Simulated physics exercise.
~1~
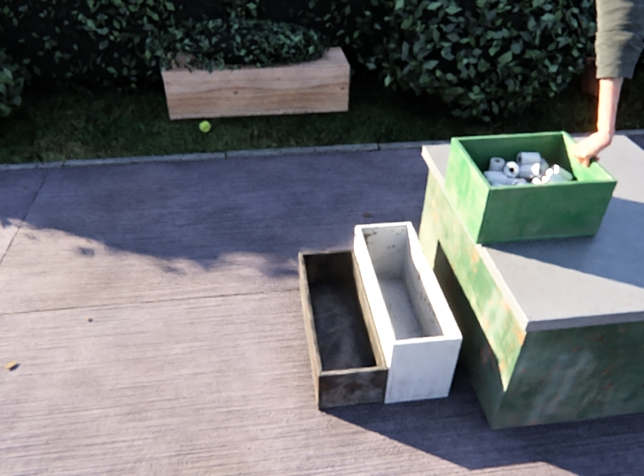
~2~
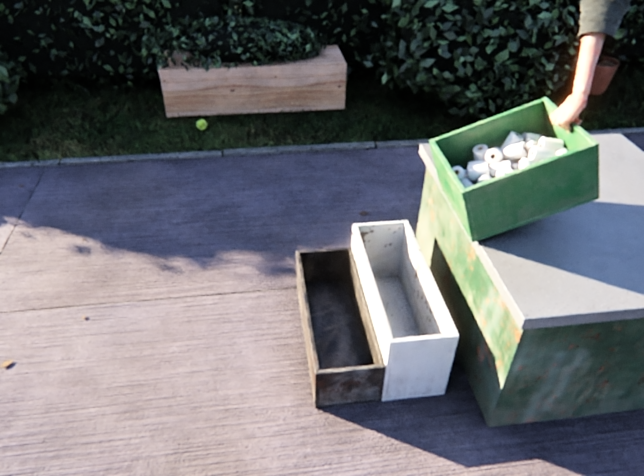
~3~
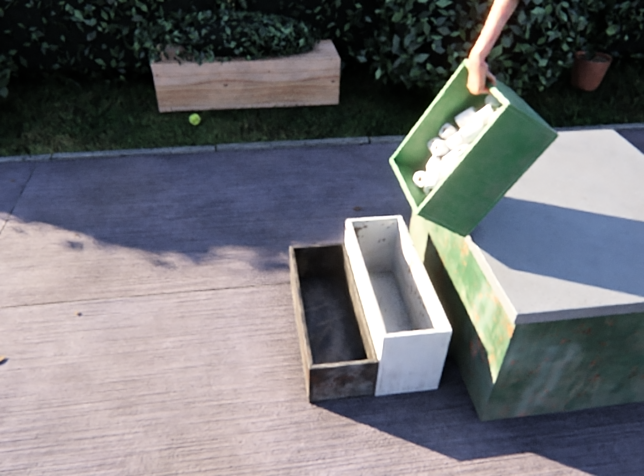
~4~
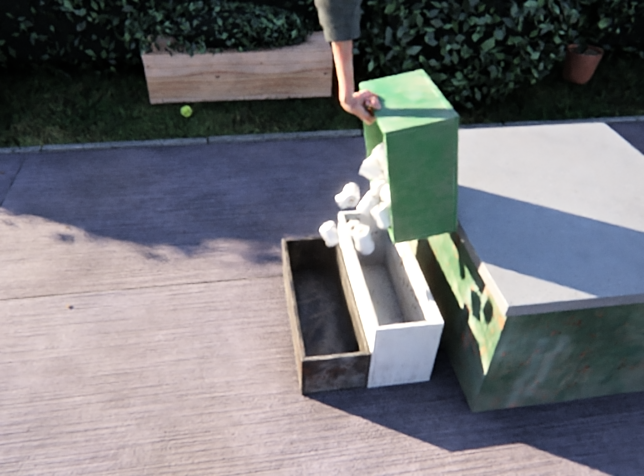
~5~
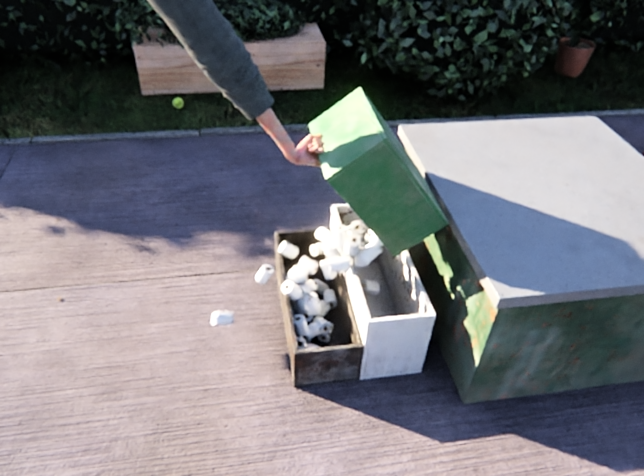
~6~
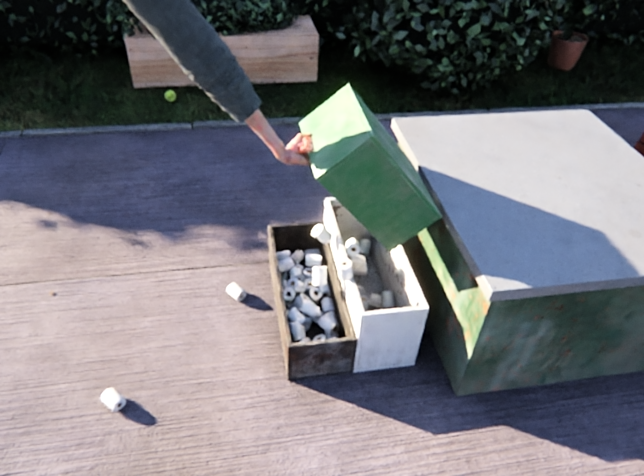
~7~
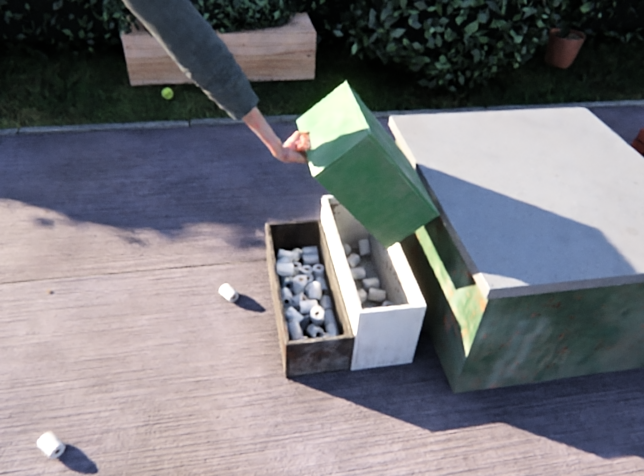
We see a hand tip a green crate of white paper rolls over a bench's edge, spilling them leftward into a long black bin and a white tub below. Most land in the black bin, fewer in the tub, and two rest on the ground to the left as the crate stays tilted.
